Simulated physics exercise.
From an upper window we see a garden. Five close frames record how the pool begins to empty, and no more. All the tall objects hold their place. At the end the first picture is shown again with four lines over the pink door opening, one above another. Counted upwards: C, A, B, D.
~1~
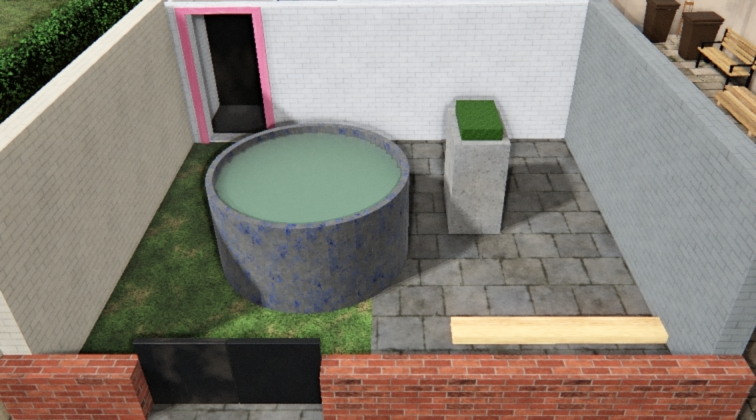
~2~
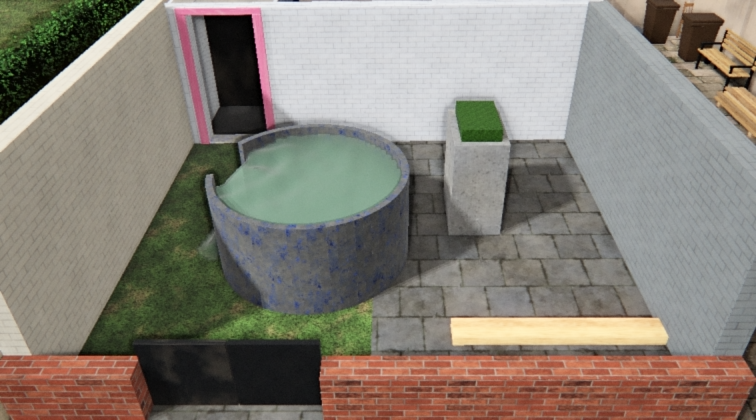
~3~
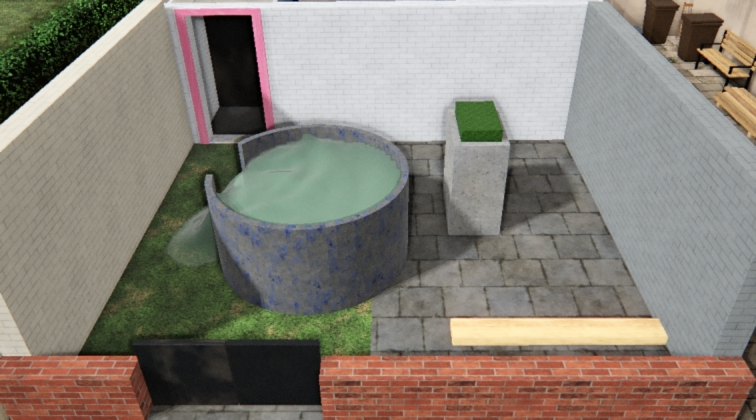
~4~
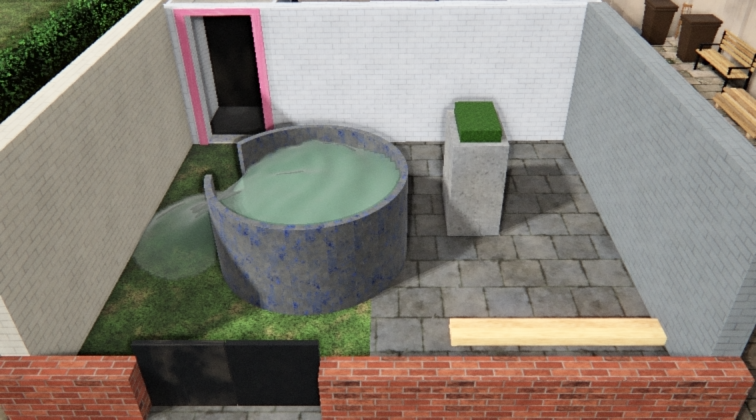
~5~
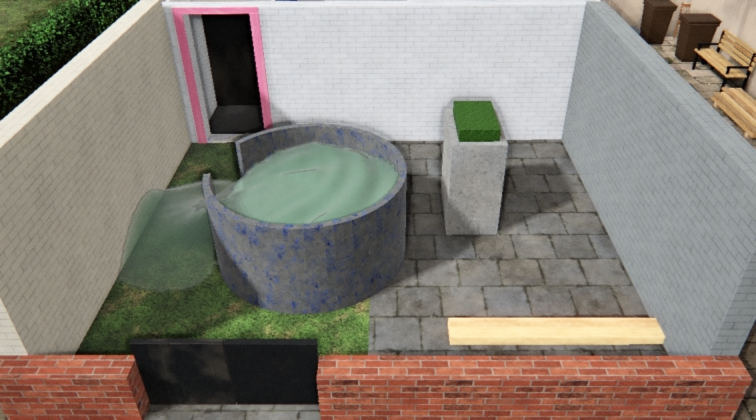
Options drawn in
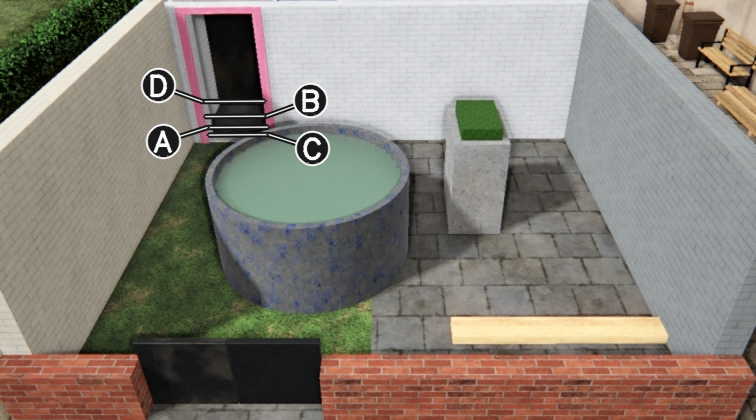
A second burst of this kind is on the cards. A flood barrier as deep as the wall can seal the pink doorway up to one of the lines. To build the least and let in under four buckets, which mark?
Use line B.
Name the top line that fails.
That would be A.
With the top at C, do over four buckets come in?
Yes, that goes wrong.
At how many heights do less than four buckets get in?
Two of the four.
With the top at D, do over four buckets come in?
No.
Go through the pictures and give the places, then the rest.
The first picture shows water in the pool at rest, its middle at (309, 175); foot of the pink doorway at (240, 142); shut gate at (230, 351).
The second picture shows front seen at (215, 235), 1 % of the ground wet.
The third picture shows front seen at (210, 208), 3 % of the ground wet.
The fourth picture shows front seen at (150, 222), 7 % of the ground wet.
The fifth picture shows front seen at (165, 191), 10 % of the ground wet.
On the marked copy, A at (237, 127); B at (235, 116); C at (238, 134); D at (233, 101); from the bottom up C, A, B, D.
Choosing A, about 12 bucketfuls get in.
Choosing B, a bucket or two gets in.
Choosing C, dozens of bucketfuls pour in.
Choosing D, nothing gets over.
